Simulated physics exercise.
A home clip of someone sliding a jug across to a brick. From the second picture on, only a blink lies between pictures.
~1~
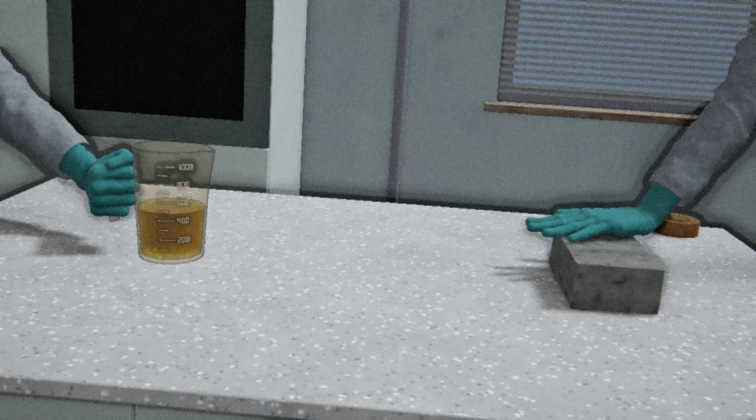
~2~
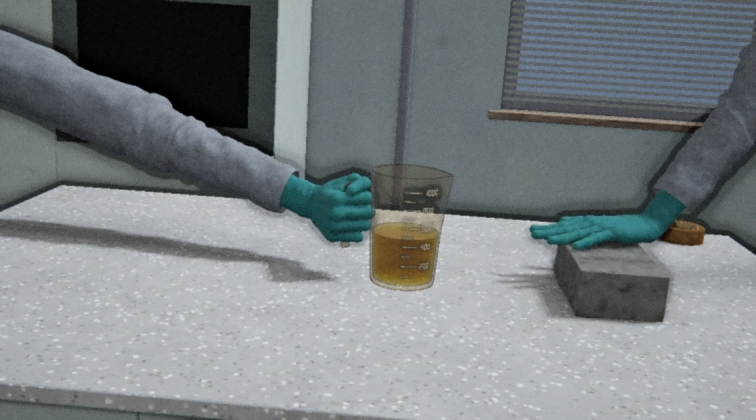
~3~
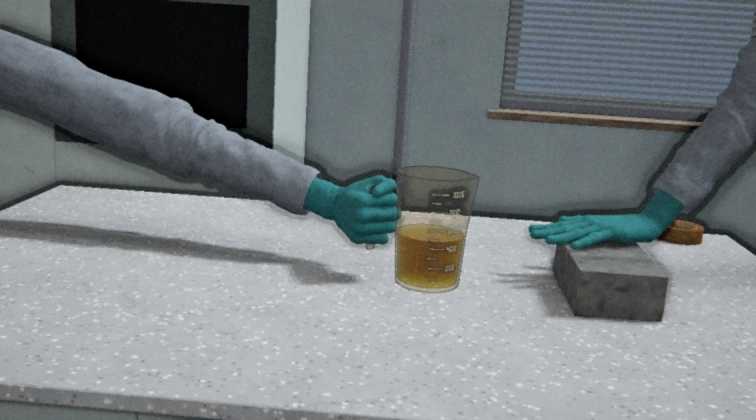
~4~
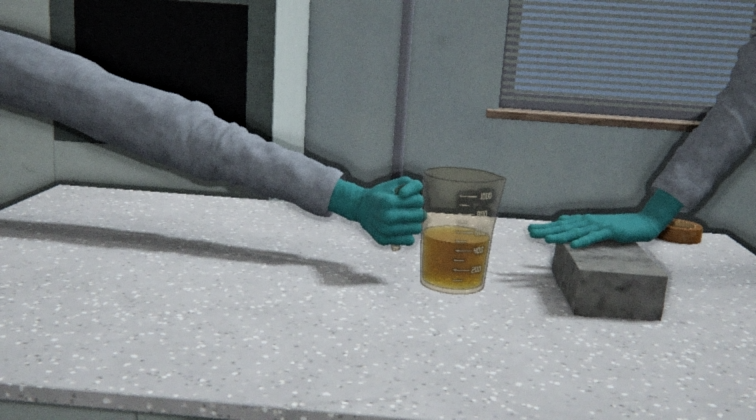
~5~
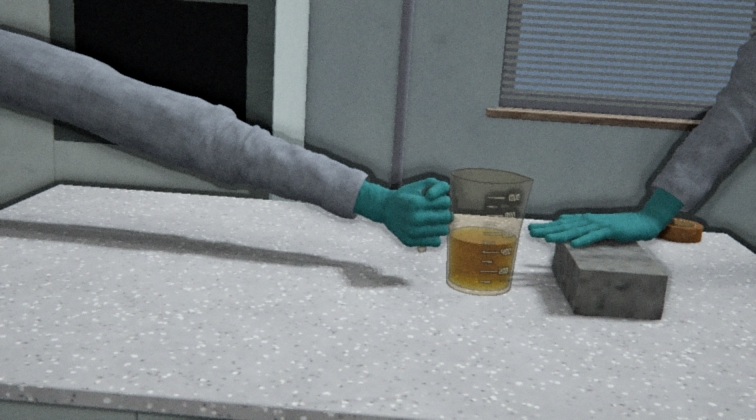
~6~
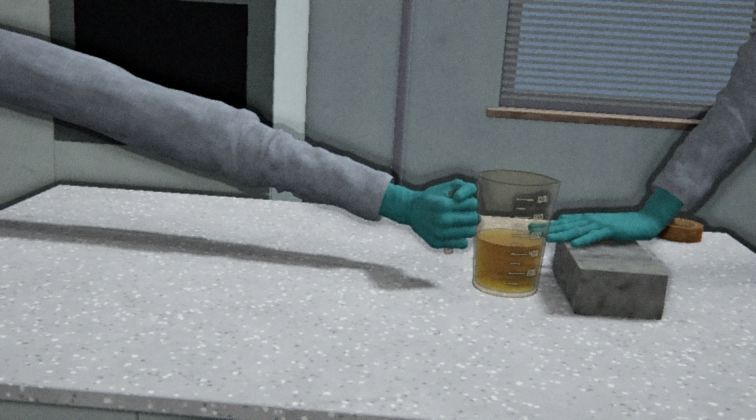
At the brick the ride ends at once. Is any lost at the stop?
The jug keeps it all in.
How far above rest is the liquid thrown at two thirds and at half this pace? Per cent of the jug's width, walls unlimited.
About 25 and 20 per cent.
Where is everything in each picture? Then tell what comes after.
The first frame shows at rest; jug (171, 199) about half full; brick (602, 267).
The second frame shows under way; jug about half full, surface at (405, 231).
In the third frame, 25 px further; jug (431, 226) about half full.
In the fourth frame, 25 px further; jug about half full, surface at (456, 234).
In the fifth frame, 25 px further; jug (483, 229) about half full.
In the sixth frame, 25 px further; jug about half full, surface at (510, 237); brick (606, 273).
Next, the jug meets the brick.
After that, the apple juice surges up the wall; the wave climbs under half way to the rim.
Finally, the jug stands at the brick; its rim is dry.
